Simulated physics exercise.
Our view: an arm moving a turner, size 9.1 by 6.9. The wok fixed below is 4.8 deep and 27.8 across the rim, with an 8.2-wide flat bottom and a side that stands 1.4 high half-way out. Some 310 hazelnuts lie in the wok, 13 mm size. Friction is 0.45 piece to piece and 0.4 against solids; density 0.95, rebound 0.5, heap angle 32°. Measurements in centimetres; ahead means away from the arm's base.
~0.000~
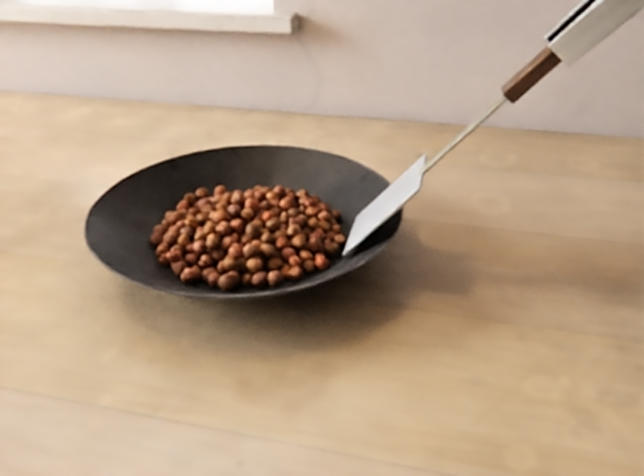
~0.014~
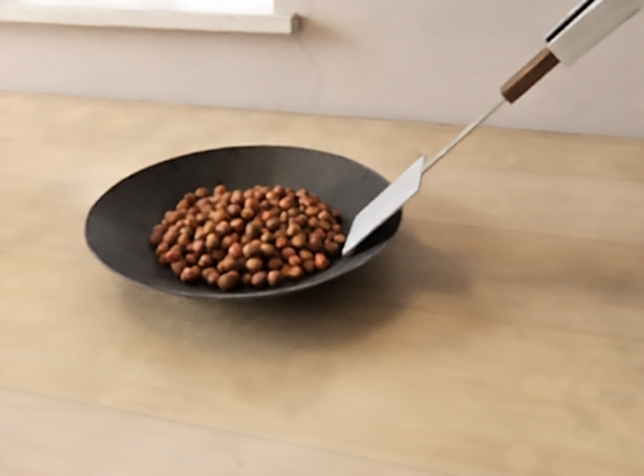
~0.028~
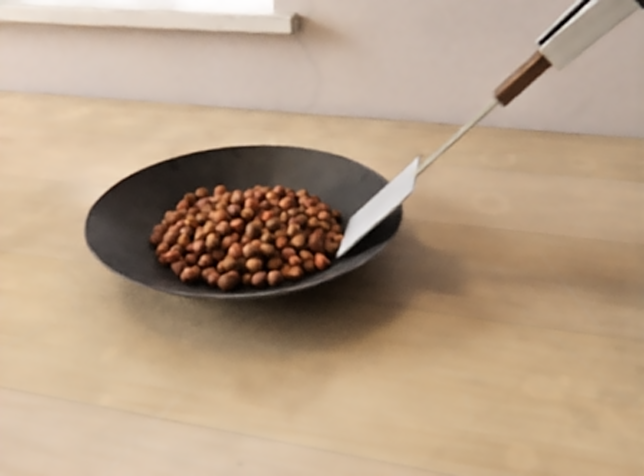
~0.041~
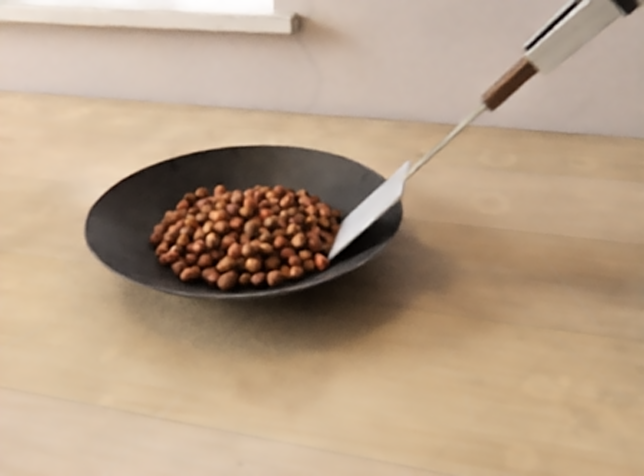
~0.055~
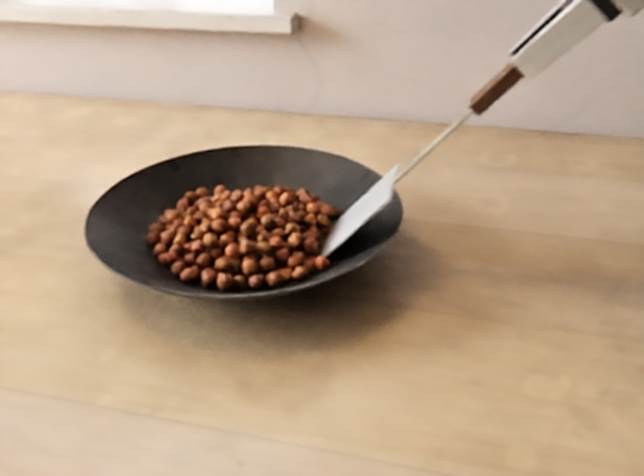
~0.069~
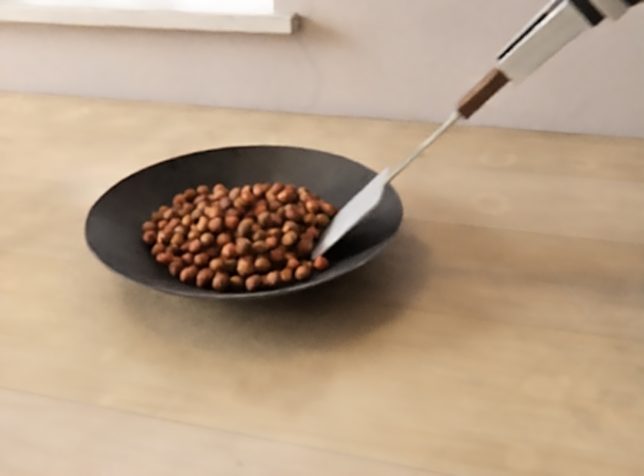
On a wooden tabletop, a robotic arm slowly moving a turner leftward into a black wok, nudging the heaped brown hazelnuts slightly left.
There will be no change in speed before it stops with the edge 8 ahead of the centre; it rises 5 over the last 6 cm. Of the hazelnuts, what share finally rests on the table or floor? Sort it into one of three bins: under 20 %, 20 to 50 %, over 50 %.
Bin: Under 20 %.
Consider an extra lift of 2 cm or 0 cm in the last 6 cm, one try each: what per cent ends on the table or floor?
15 and 10 per cent.
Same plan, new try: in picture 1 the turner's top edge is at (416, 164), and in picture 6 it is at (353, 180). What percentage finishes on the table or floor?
I'd put it at roughly 30 per cent.
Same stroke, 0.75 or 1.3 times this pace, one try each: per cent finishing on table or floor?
Roughly 5 % and roughly 20 %.
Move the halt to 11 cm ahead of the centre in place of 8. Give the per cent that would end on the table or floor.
Changed stop: Approx. 20 %.
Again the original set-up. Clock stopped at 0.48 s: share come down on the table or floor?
It works out to about 10 in a hundred.
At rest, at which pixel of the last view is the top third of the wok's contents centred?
The centre sits at about (176, 209).
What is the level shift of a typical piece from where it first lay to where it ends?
Some 4 cm.
After 0.15 s, sloping 50°, highest piece 5 above the table; 314 in the wok.
After 0.24 s, sloping 50°, highest piece 6 above the table; 314 in the wok.
After 0.48 s, sloping 50°, highest piece 5 above the table; 280 in the wok, 33 on the table or floor, 1 on the blade or in flight.
After 1.53 s, sloping 50°, highest piece 5 above the table; 280 in the wok, 34 on the table or floor.
In the end, 280 in the wok, 34 on the table or floor. That is 11 % on the table or floor.
